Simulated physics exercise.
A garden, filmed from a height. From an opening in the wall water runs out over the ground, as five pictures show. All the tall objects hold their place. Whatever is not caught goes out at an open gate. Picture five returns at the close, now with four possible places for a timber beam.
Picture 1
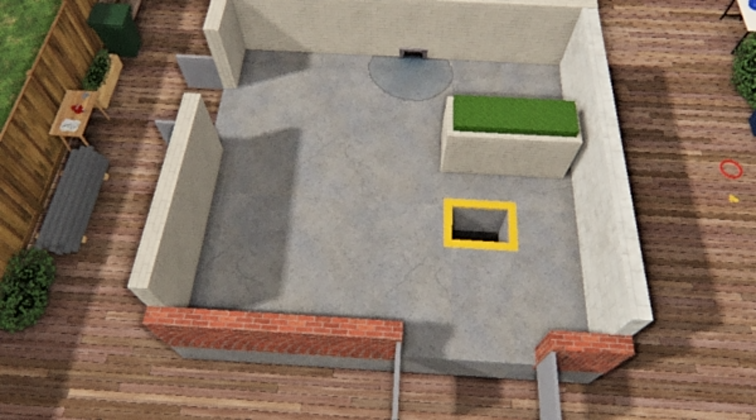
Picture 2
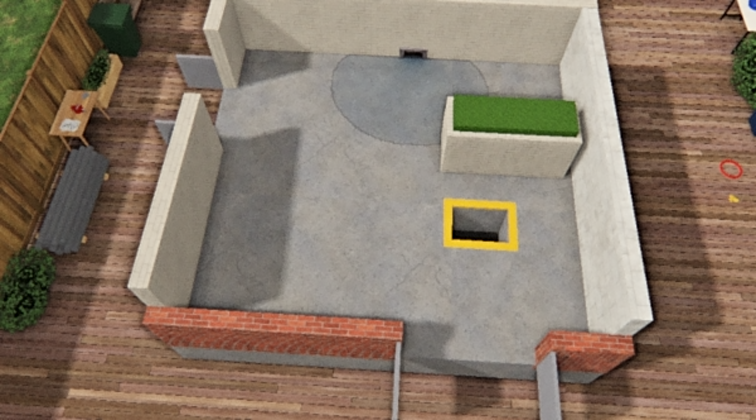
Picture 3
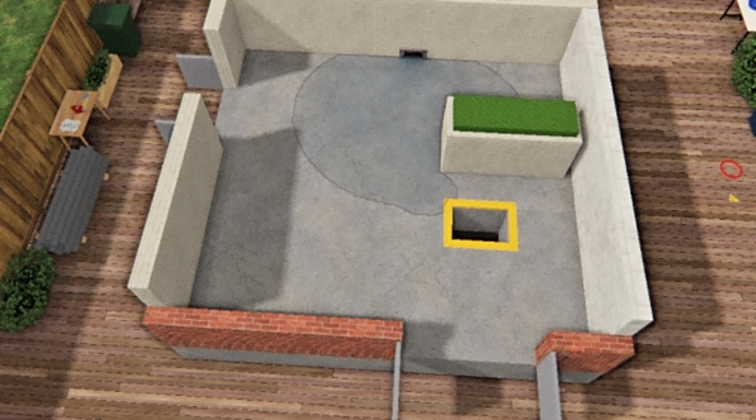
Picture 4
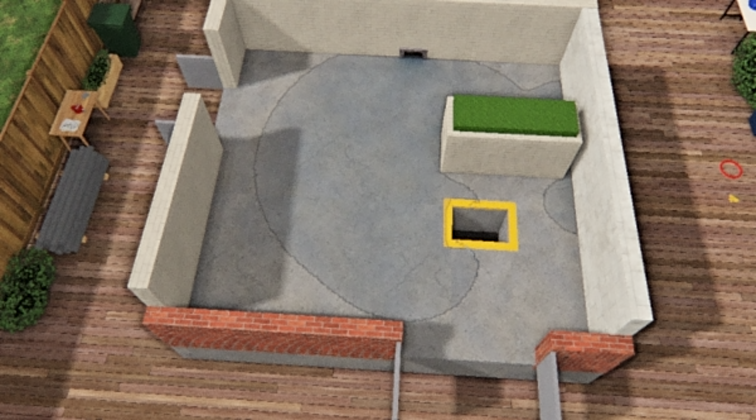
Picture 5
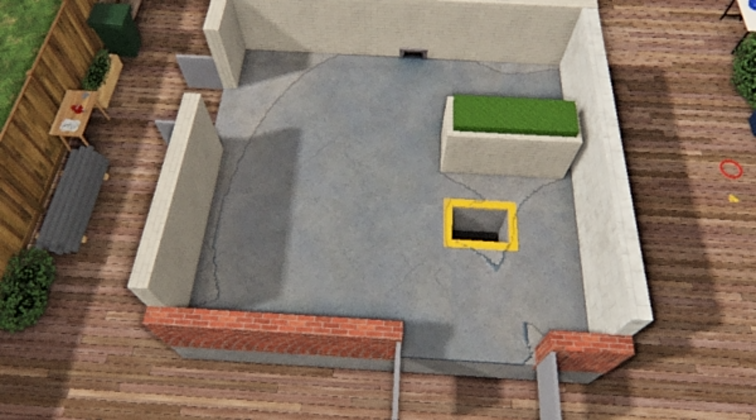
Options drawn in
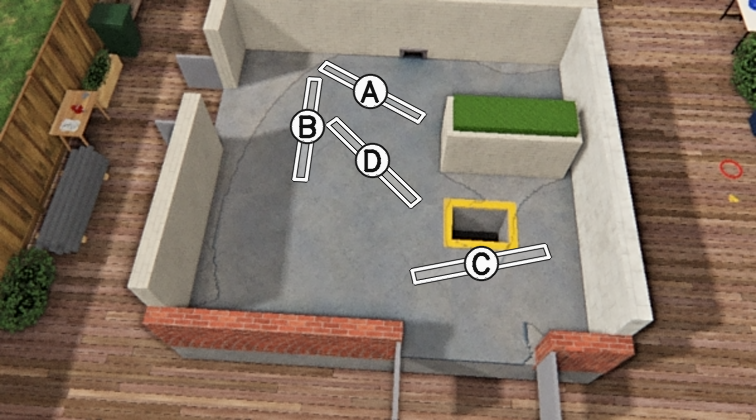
Water spreads in a widening sheet from a small outlet at the back wall across a walled grey courtyard, passing around a grass-topped block, reaching a yellow-framed drain opening, and covering most of the floor toward the brick front wall.
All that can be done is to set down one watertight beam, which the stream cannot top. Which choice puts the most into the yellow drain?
The answer is spot D.
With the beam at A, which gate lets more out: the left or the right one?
The right one.
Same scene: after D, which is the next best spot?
C.
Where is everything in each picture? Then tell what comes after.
In the first picture, outfall at (413, 53); yellow drain at (480, 224); open gate at (468, 344); open gate at (230, 118); front seen at (380, 84), 4 % of the ground wet; yellow drain still dry.
In the second picture, front seen at (432, 140), 15 % of the ground wet; yellow drain still dry.
In the third picture, front seen at (427, 205), 30 % of the ground wet; yellow drain still dry.
In the fourth picture, front seen at (344, 290), 53 % of the ground wet; yellow drain taking water.
In the fifth picture, front seen at (580, 301), 73 % of the ground wet; yellow drain taking water.
On the marked copy, A from (323, 66) to (421, 118); B from (300, 179) to (314, 79); C from (413, 276) to (546, 251); D from (332, 121) to (415, 202).
Choosing A, about 7 % of the stream goes into the yellow drain, about 87 % out by the gates.
Choosing B, about 7 % of the stream goes into the yellow drain, about 91 % out by the gates.
Choosing C, about 16 % of the stream goes into the yellow drain, about 82 % out by the gates.
Choosing D, about 50 % of the stream goes into the yellow drain, about 49 % out by the gates.
